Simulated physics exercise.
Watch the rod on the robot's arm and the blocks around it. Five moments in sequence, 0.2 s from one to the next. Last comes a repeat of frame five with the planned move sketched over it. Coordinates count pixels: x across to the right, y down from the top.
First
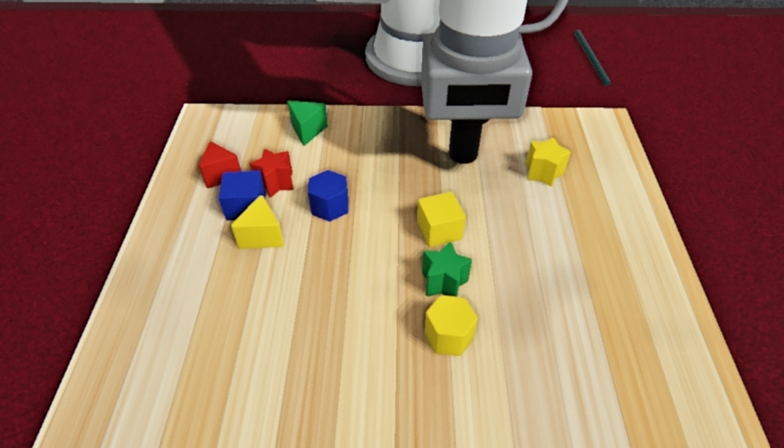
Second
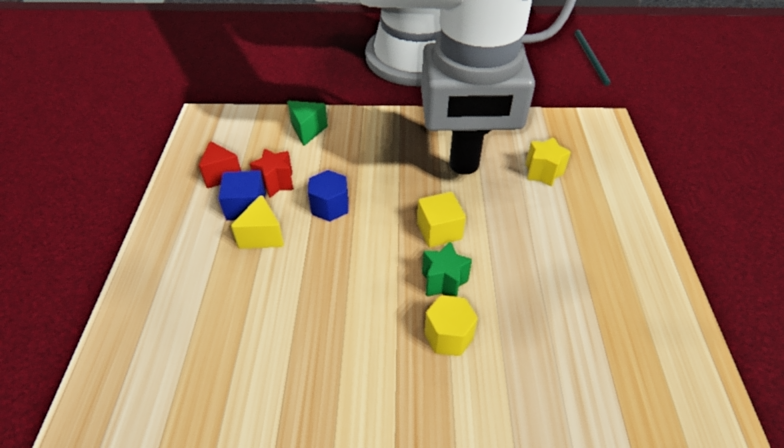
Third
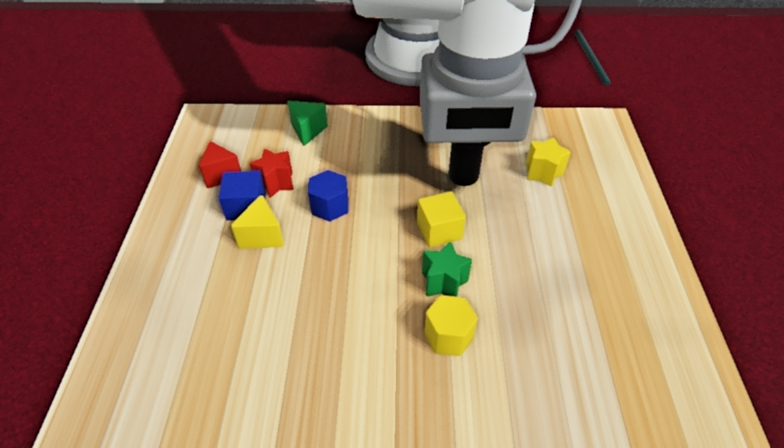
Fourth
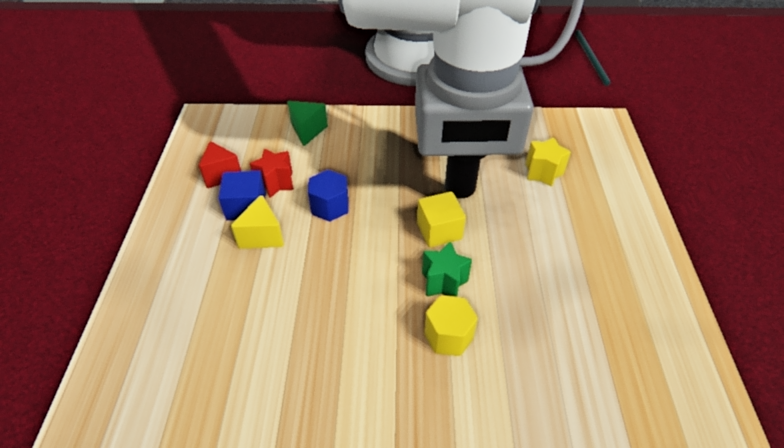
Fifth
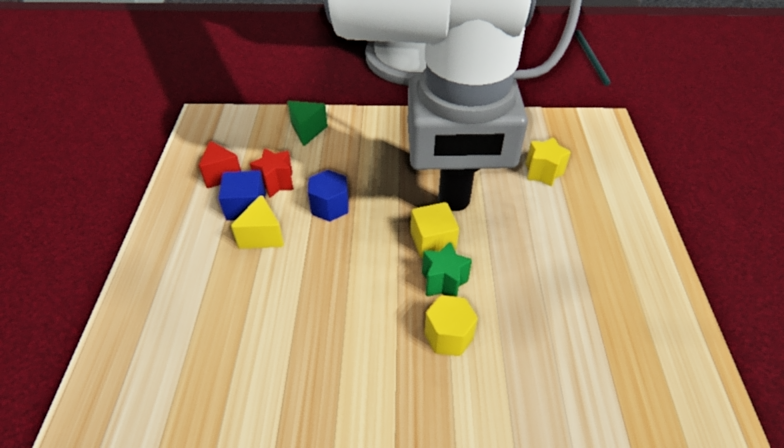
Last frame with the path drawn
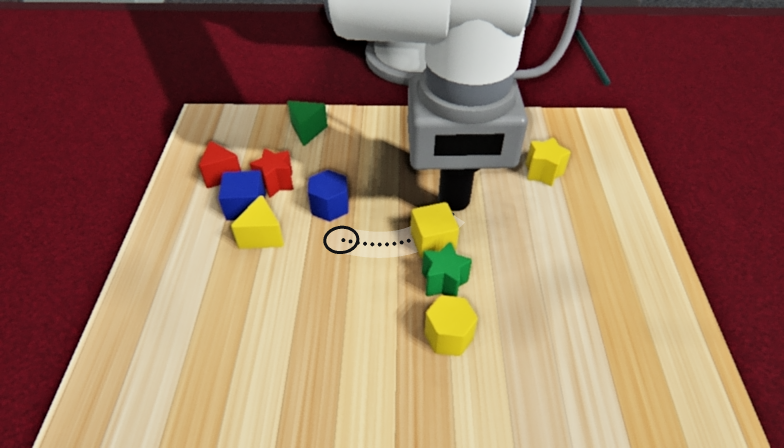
The footage shows a robot arm above a wooden board of coloured blocks, its black rod moving toward the viewer to the yellow four-sided block, then nudging that block slightly forward and left, while the other blocks stay still.
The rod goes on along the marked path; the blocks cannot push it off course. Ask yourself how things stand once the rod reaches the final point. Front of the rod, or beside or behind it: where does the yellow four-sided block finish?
Slid away.
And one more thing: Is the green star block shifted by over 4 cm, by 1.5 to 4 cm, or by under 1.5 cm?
It is going to finish within 1.5 cm of where it is now.
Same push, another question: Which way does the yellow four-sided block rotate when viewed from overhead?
Seen from above, its turn is counter-clockwise.
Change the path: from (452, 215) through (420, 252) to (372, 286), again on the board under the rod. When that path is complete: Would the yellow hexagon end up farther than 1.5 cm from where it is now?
Answer: No.
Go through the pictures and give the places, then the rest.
The first picture shows lower end of the rod at (463, 156), tops of blocks, blue hexagon at (327, 184), yellow four-sided block at (442, 208), green star block at (447, 261).
The second picture shows rod at (464, 166), blocks as before.
The third picture shows rod at (463, 177), blocks as before.
The fourth picture shows rod at (460, 189), blocks as before.
The fifth picture shows rod at (454, 201), blue hexagon at (327, 184), yellow four-sided block at (435, 219), green star block at (447, 261).
The drawn path runs from (452, 215) by way of (423, 235) and (383, 245) to (341, 240).
What follows on the original path. One third of the way, rod at (424, 222); yellow four-sided block at (413, 244), turned 30° anticlockwise; green star block at (446, 266), turned 20° anticlockwise.
Two thirds of the way, rod at (381, 232); yellow four-sided block at (399, 252), turned 75° anticlockwise; green star block at (446, 267), turned 25° anticlockwise.
At the end, rod at (340, 227); blue hexagon not moved; yellow four-sided block at (399, 252), turned 75° anticlockwise; green star block at (446, 267), turned 25° anticlockwise.
